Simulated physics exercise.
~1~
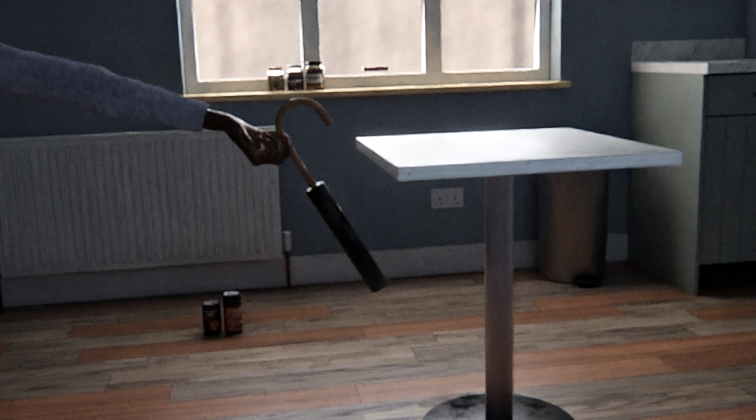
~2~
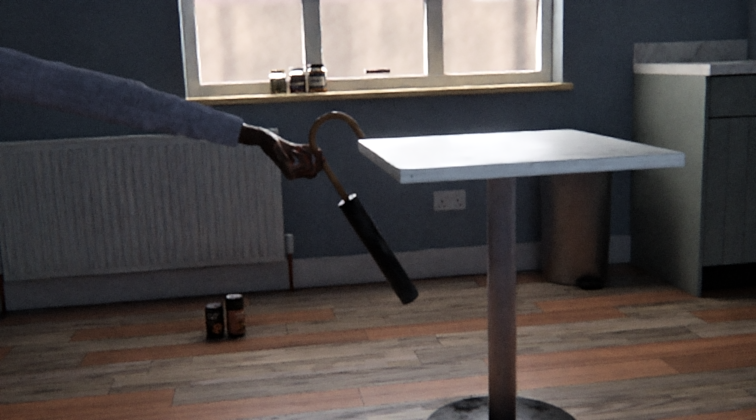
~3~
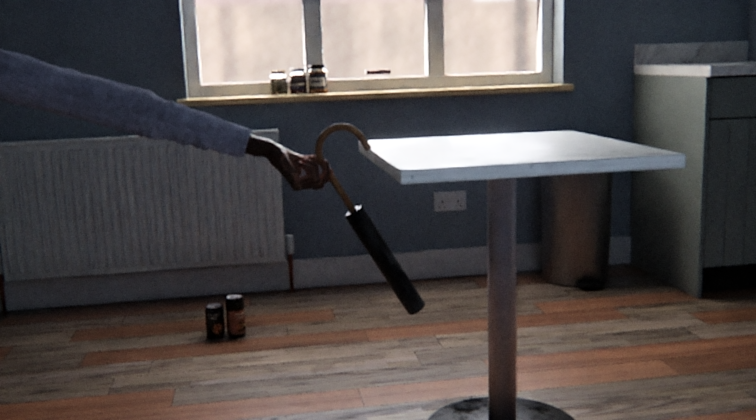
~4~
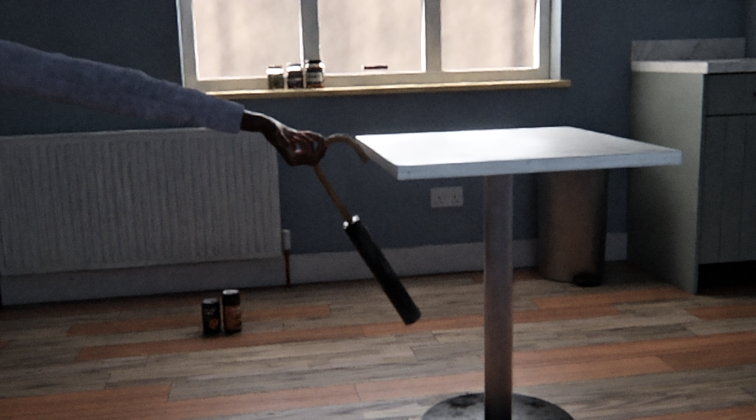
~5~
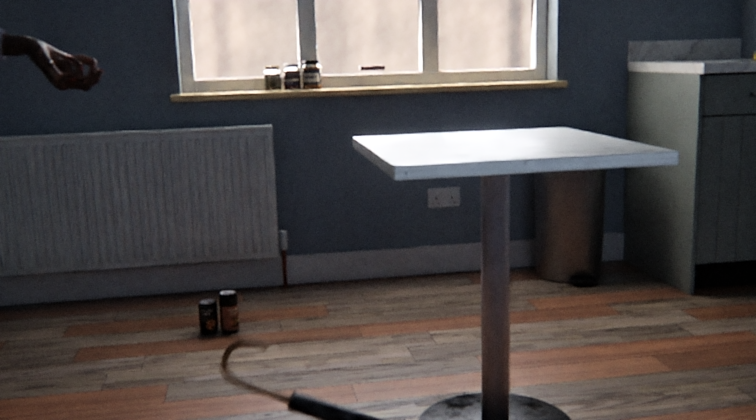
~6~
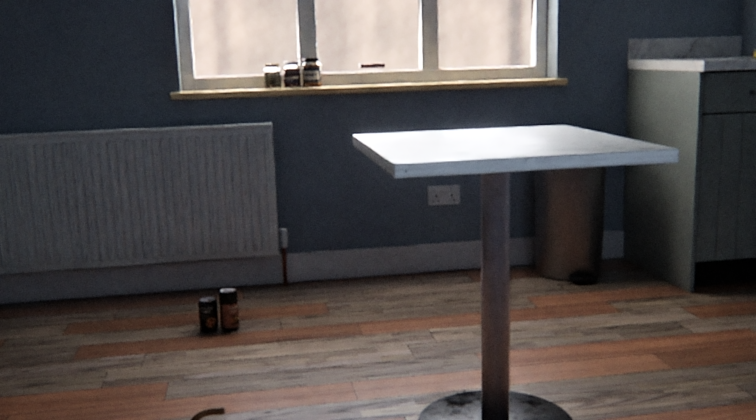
At first, a hand reaches in from the left, holding a black umbrella by its curved handle beside a white table in a dim room with a window. The hand moves the umbrella right and slightly down, bringing the hook up to the near left corner of the tabletop. The handle then tips over against the edge as the umbrella hangs at a slant. The hand lets go and draws back to the left, and the umbrella slips off, dropping toward the wooden floor. It ends low in view, with only a bit of the curved handle showing and the table still standing in place.
